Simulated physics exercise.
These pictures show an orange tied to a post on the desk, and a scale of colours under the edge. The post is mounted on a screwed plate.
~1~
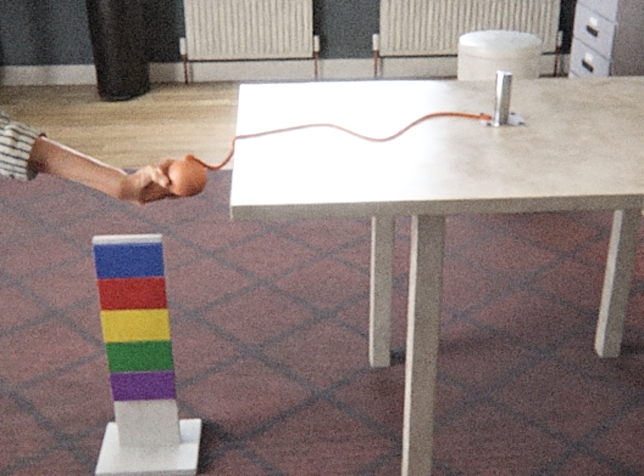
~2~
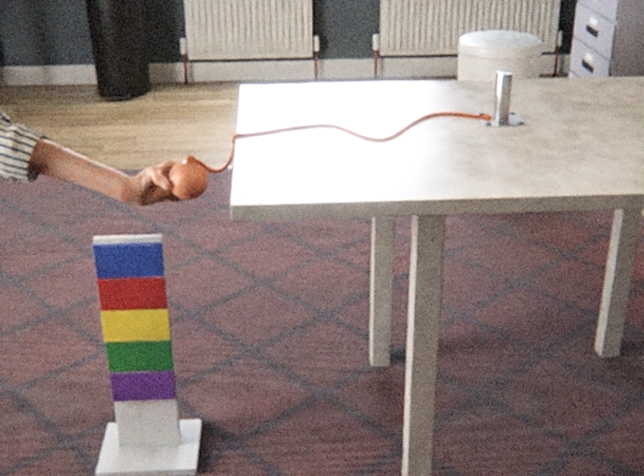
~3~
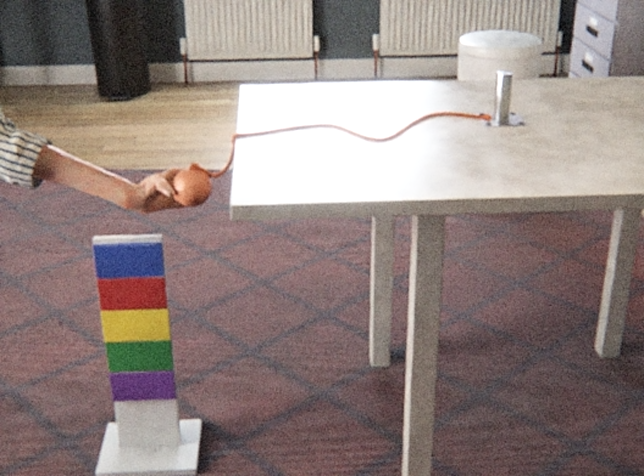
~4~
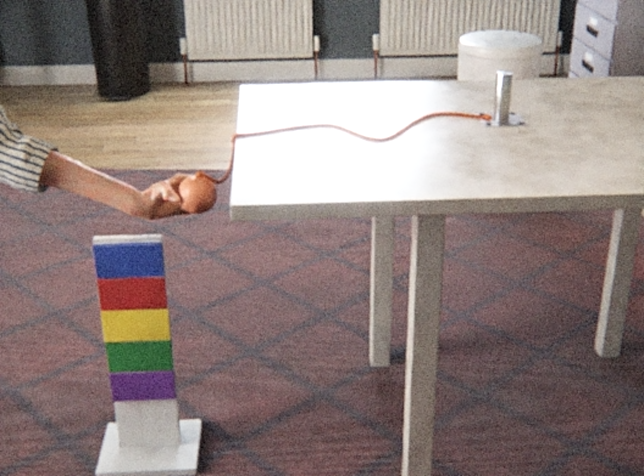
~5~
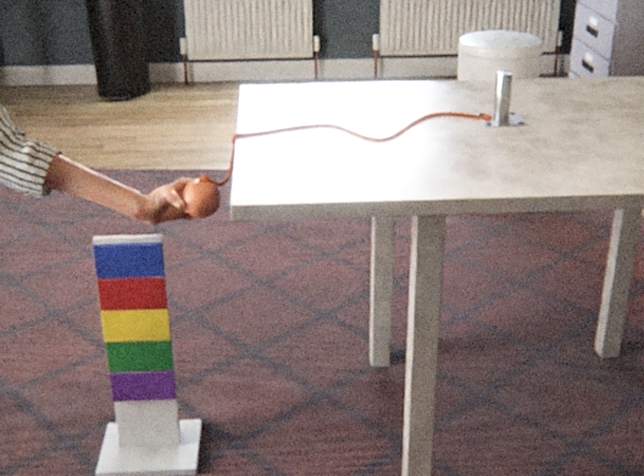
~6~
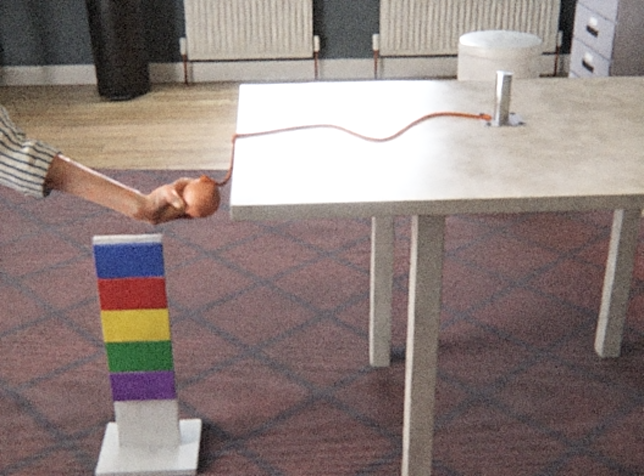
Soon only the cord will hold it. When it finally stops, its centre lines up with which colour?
Red.
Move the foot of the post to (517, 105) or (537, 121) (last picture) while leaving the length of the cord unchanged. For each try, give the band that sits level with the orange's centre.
The first case gives blue, the second gives blue.
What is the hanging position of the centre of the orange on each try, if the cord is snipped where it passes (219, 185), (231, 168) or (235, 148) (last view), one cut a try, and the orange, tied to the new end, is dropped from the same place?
In order, it comes to rest around (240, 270), (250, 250) and (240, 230).
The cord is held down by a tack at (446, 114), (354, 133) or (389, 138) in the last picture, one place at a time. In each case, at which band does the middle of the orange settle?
Lab note: Try 1 red; try 2 blue; try 3 blue.
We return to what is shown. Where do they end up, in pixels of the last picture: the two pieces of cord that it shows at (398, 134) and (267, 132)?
The first at (360, 125), the second at (236, 168).
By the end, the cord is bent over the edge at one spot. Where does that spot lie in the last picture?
The point sits close to (301, 127).
A little later, orange near (251, 269); level with blue.
Next, orange near (235, 269); level with red.
When it is over, orange near (238, 278); level with red. The red one.
